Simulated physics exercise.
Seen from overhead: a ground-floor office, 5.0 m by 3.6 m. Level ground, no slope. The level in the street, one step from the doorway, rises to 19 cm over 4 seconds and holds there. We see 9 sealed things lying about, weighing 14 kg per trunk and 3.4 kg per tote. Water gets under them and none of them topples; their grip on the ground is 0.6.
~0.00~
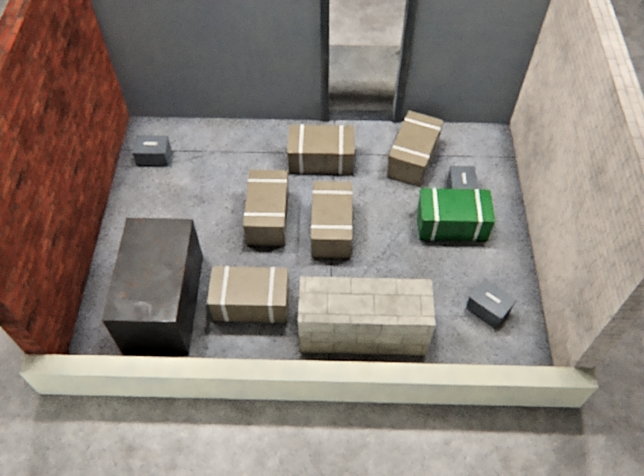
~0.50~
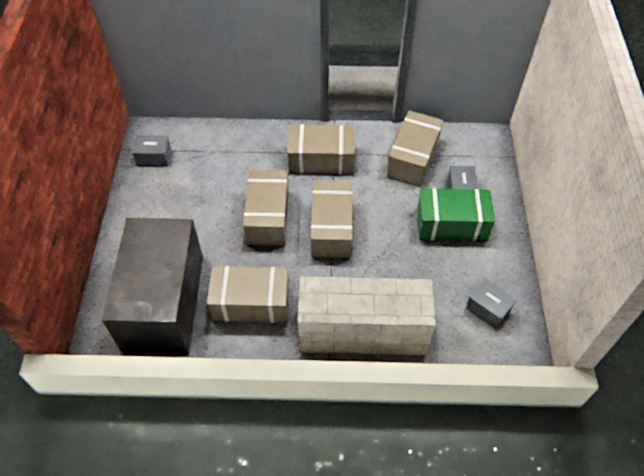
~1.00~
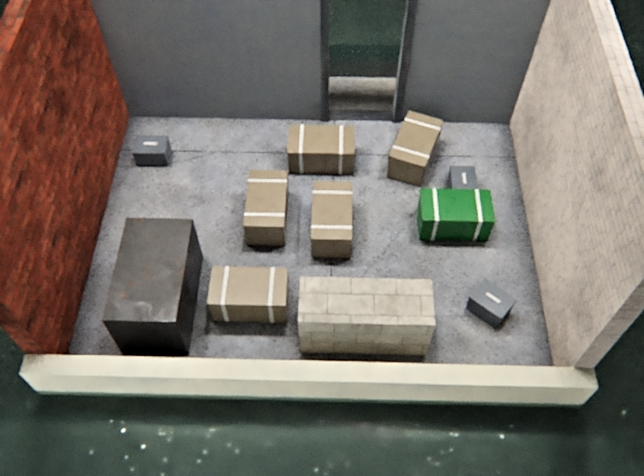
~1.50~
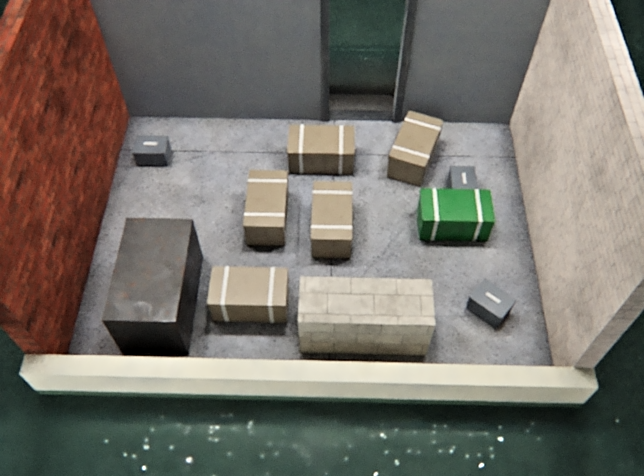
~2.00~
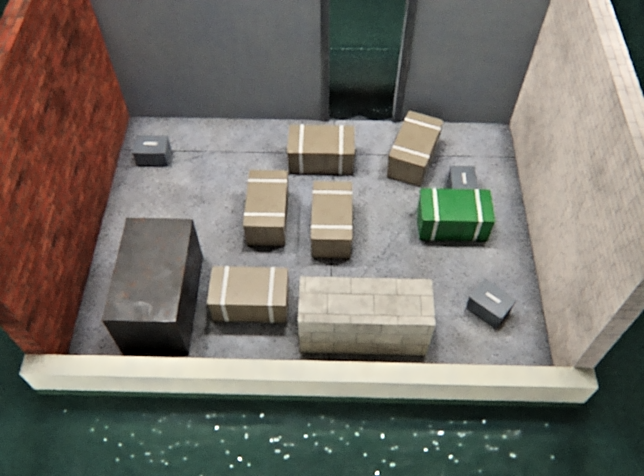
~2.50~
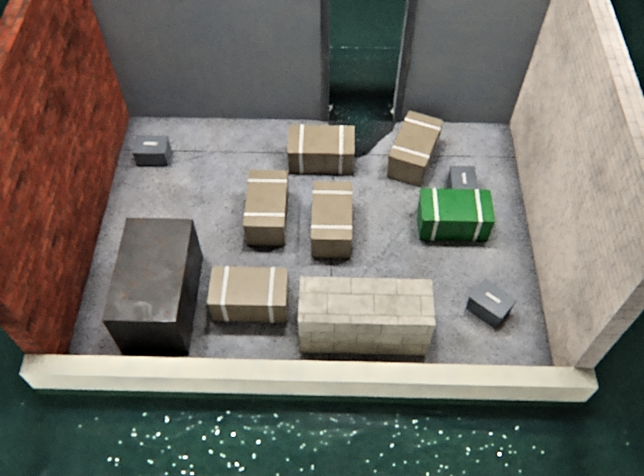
The clip opens on an overhead view of a walled room holding strapped tan boxes, a green trunk and other blocks, with dry ground outside. Dark green water covers the ground outside and rises in the doorway, then begins spreading over the floor just inside, while every object stays still.
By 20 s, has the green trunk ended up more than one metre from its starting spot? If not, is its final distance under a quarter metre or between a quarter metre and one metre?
It is left a little way off.
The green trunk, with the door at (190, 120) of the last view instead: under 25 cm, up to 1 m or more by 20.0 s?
So the green trunk is well away by then.
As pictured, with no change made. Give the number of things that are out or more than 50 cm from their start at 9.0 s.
I count 4 of them.
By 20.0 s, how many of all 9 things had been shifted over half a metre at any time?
9.
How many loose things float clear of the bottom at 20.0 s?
My tally comes to 9.
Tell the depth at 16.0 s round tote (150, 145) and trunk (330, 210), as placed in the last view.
First about 7 cm, second about 9 cm.
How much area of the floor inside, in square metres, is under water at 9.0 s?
Close to 15 m2, I'd say.
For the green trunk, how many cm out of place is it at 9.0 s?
60 cm, give or take.
After 4.0 s the green trunk is near (457, 205), 0.0 m from its start, aground; 0 afloat.
After 9.0 s the green trunk is near (487, 244), 0.6 m from its start, afloat; 3 afloat.
After 16.0 s the green trunk is near (465, 138), 1.0 m from its start, afloat; 9 afloat.
After 20.0 s the green trunk is near (465, 176), 0.4 m from its start, afloat; 9 afloat.
